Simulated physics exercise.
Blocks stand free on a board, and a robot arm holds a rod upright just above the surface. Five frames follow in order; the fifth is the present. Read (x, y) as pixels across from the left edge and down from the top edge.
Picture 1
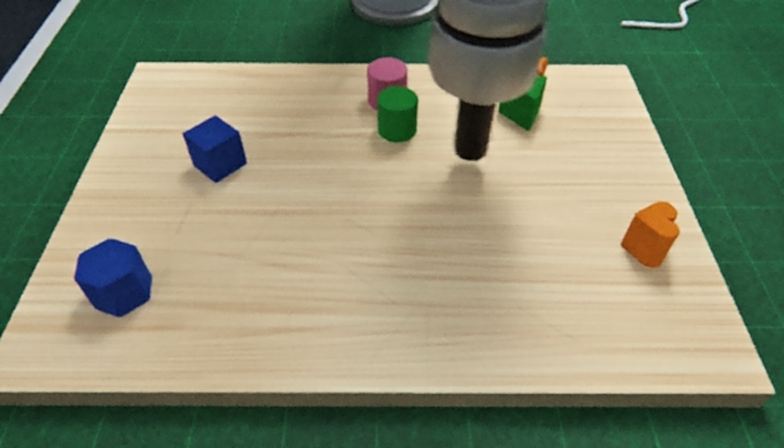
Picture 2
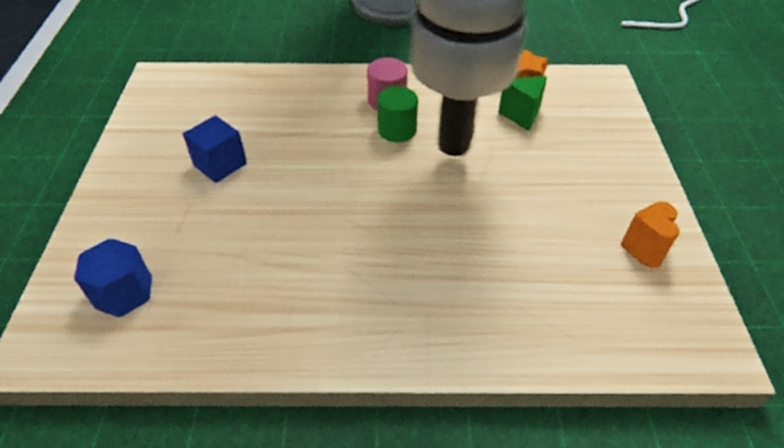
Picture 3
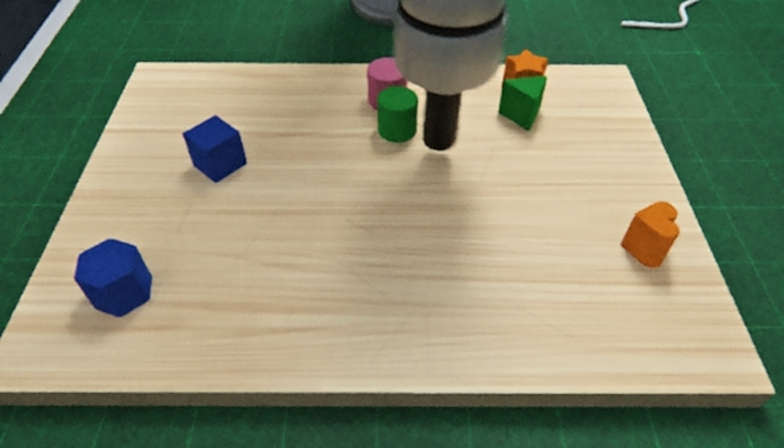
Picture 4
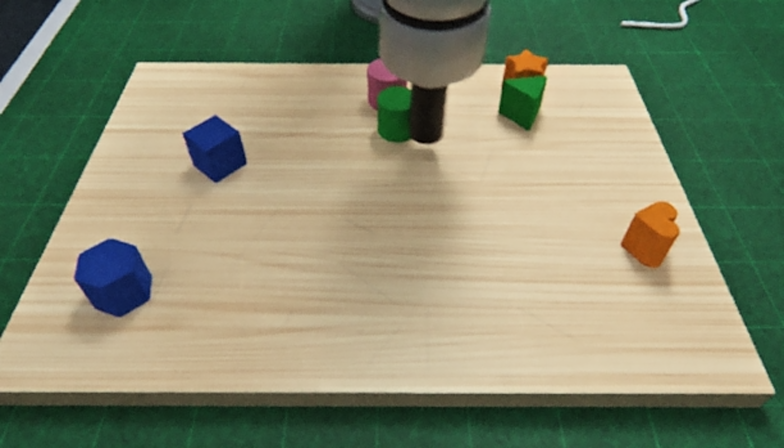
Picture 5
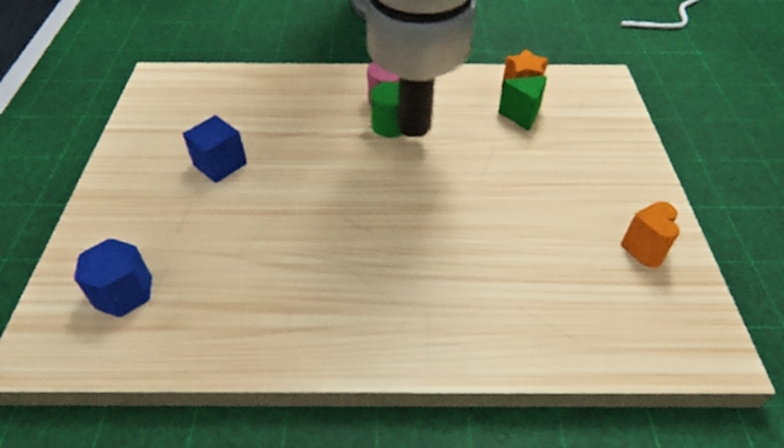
A robot arm holding a dark rod upright moves steadily left and slightly away over a pale wooden board on a green surface, seen from above at an angle by a still camera. Two blue blocks lie on the left, pink and green cylinders, a green block and an orange star at the back, and an orange heart-shaped block on the right. The rod closes on the green cylinder, which finally shifts slightly left.
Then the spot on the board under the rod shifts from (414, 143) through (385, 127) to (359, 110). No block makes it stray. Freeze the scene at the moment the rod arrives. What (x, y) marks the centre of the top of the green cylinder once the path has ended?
It will end up at (335, 62).
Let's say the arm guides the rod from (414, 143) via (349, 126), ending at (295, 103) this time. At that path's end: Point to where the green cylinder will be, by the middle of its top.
Its top middle will sit at (342, 67).
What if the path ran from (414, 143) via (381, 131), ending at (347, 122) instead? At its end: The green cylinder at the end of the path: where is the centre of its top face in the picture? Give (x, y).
It comes to (343, 69).
The first path, step by step. Halfway along, rod at (384, 111); pink cylinder at (379, 56); green cylinder at (360, 77).
At the end, rod at (358, 95); pink cylinder at (377, 54); green cylinder at (336, 62).
